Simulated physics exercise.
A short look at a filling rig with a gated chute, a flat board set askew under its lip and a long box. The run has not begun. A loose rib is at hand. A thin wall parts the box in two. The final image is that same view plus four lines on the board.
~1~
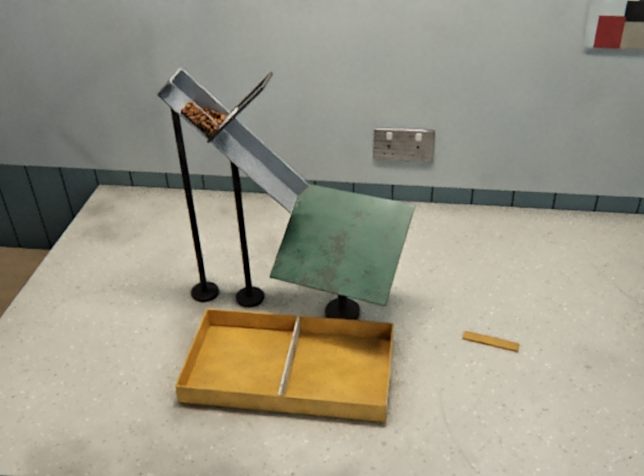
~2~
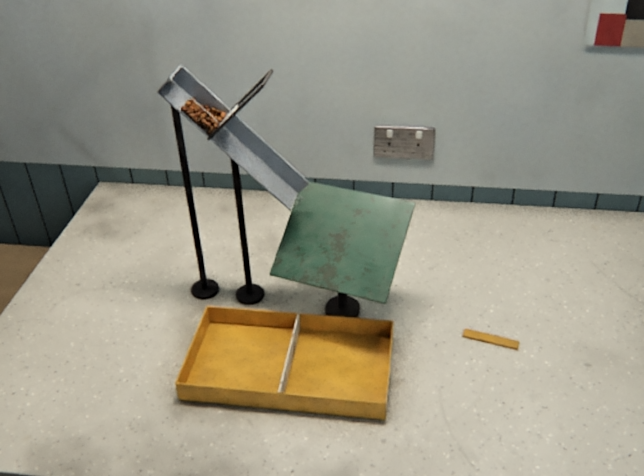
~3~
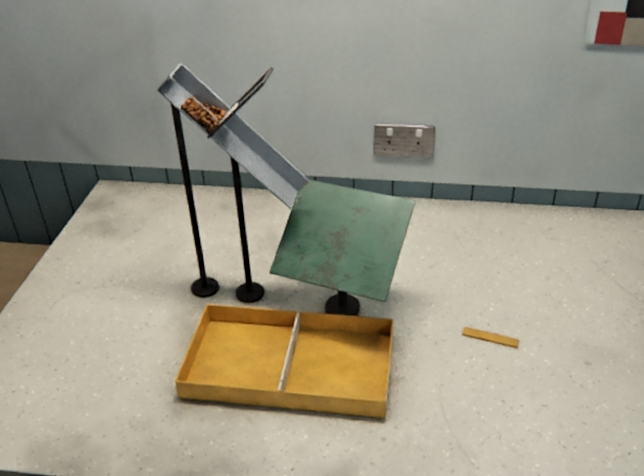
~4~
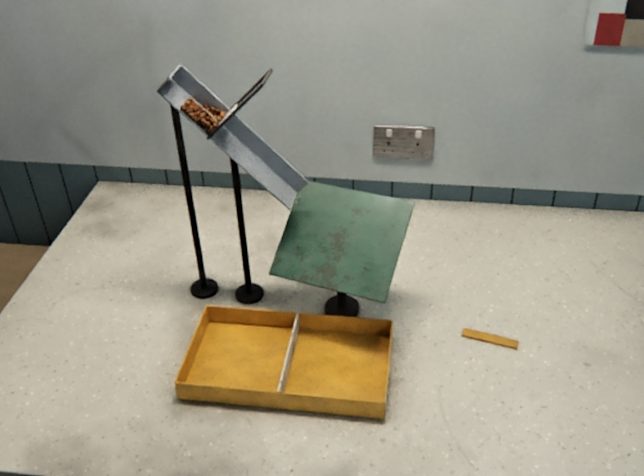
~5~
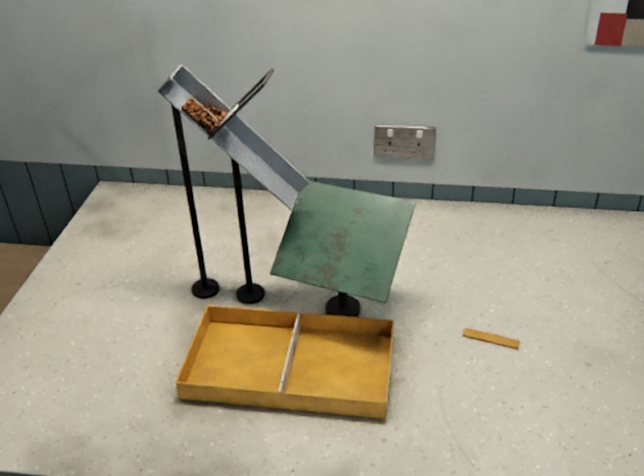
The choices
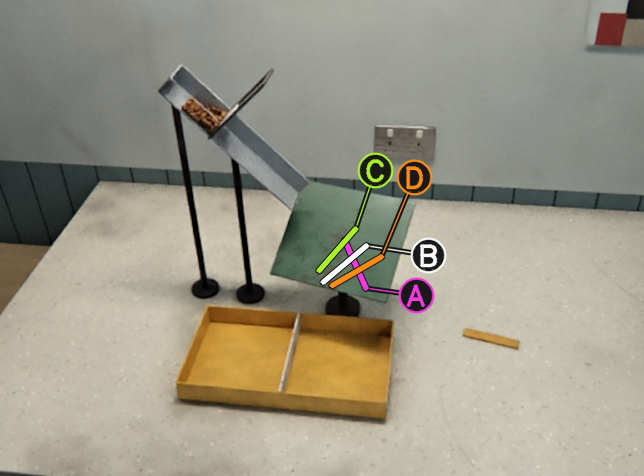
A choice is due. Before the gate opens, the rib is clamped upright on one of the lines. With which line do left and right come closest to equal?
Line B does it best.
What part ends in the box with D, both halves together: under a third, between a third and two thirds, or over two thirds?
It is over two thirds.
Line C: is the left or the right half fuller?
More lands on the left.
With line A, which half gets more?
More lands on the right.
On the marked copy, line A from (344, 240) to (366, 288); line B from (366, 245) to (323, 282); line C from (355, 228) to (319, 270); line D from (381, 256) to (332, 285).
With A, of what is caught, a small share in the left half, the bulk in the right.
With B, of what is caught, close to two thirds in the left half, close to a third in the right.
With C, of what is caught, the bulk in the left half, a small share in the right.
With D, of what is caught, a small share in the left half, the bulk in the right.
